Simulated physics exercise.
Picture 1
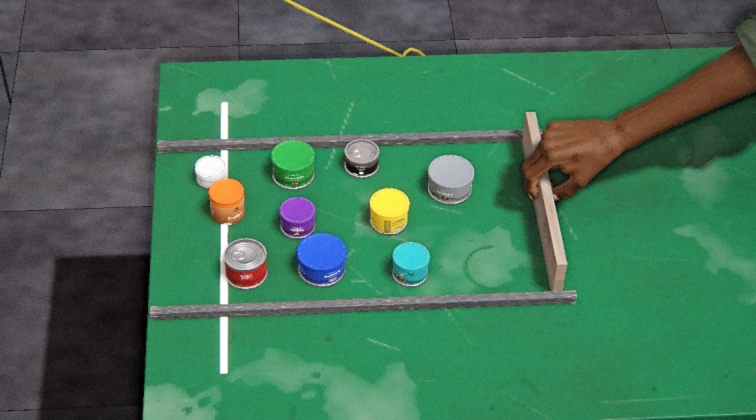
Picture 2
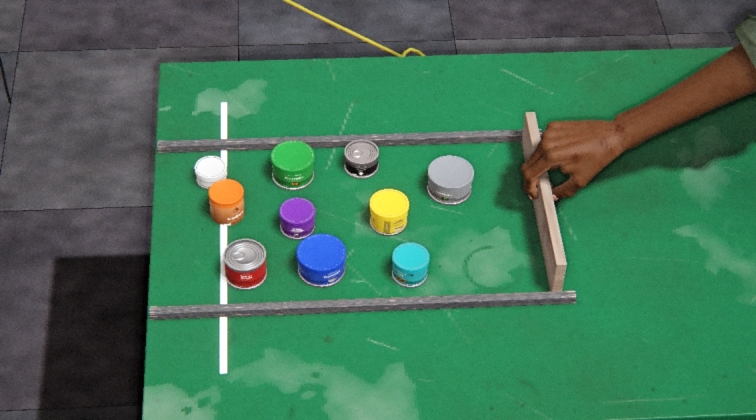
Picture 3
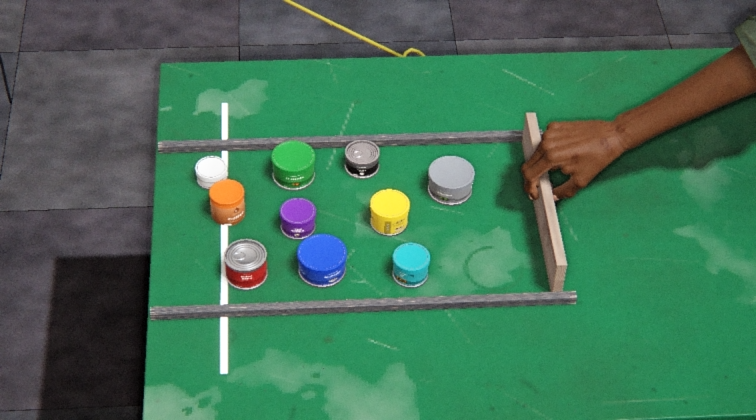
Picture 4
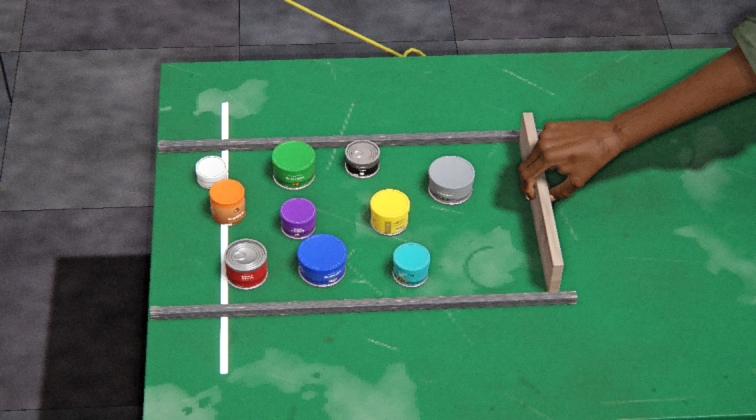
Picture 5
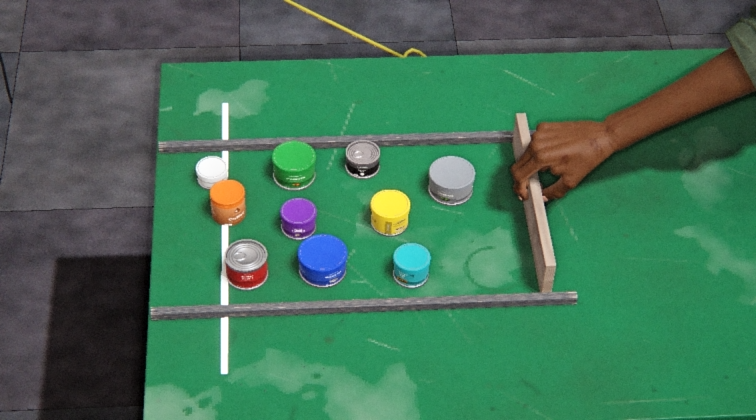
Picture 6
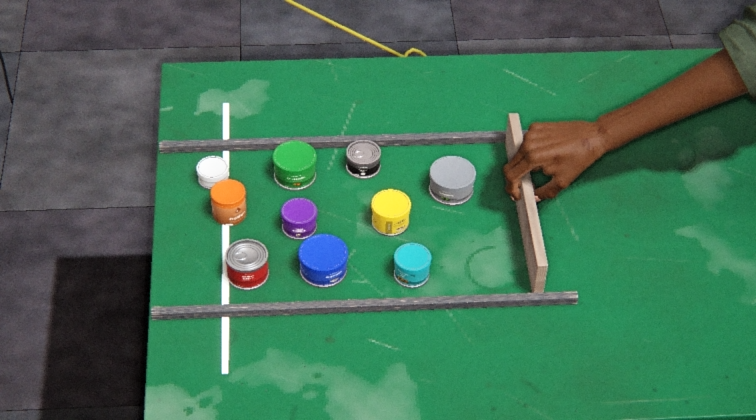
A hand slides a wooden board slightly left between two rails behind ten small containers.
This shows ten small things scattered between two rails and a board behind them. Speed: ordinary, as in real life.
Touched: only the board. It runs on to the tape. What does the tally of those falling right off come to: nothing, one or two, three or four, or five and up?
I predict the table will shed one or two pieces.
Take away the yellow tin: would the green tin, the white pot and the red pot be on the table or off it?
Green tin - safe, white pot - gone, red pot - gone.
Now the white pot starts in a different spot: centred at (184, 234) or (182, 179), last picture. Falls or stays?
First: Gone; second: Gone.
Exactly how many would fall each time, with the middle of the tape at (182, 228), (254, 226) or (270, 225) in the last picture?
It would be 6, 0 and 0.
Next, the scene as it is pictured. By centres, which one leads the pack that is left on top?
Orange tub.
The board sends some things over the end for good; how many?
2 in total.
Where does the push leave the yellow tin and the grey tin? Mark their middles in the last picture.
Answer: First (206, 220), after that (203, 191).
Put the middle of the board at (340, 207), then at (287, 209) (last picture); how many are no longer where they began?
Note: First position 8; second position 10.
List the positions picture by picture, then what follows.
In the first picture, white pot (211, 173); orange tub (227, 202); red pot (246, 264); board (543, 200); tape (224, 227).
In the second picture, orange tub (227, 203); green tin (293, 165).
In the third picture, red pot (246, 265); turquoise tin (411, 266).
In the fourth picture, white pot (212, 173); purple tin (298, 219).
In the fifth picture, orange tub (228, 203); blue pot (323, 261).
In the sixth picture, white pot (213, 173); orange tub (229, 203); red pot (247, 265); board (526, 201); tape (226, 227).
Early on, none off yet; white pot at rest near (213, 173); orange tub at rest near (229, 203); red pot at rest near (247, 265).
A while later, none off yet; white pot travelled about its own width near (186, 175); orange tub travelled a little near (213, 196); red pot travelled about its own width near (181, 264).
Finally, the number that fall off is one or two; lost, red pot and white pot.
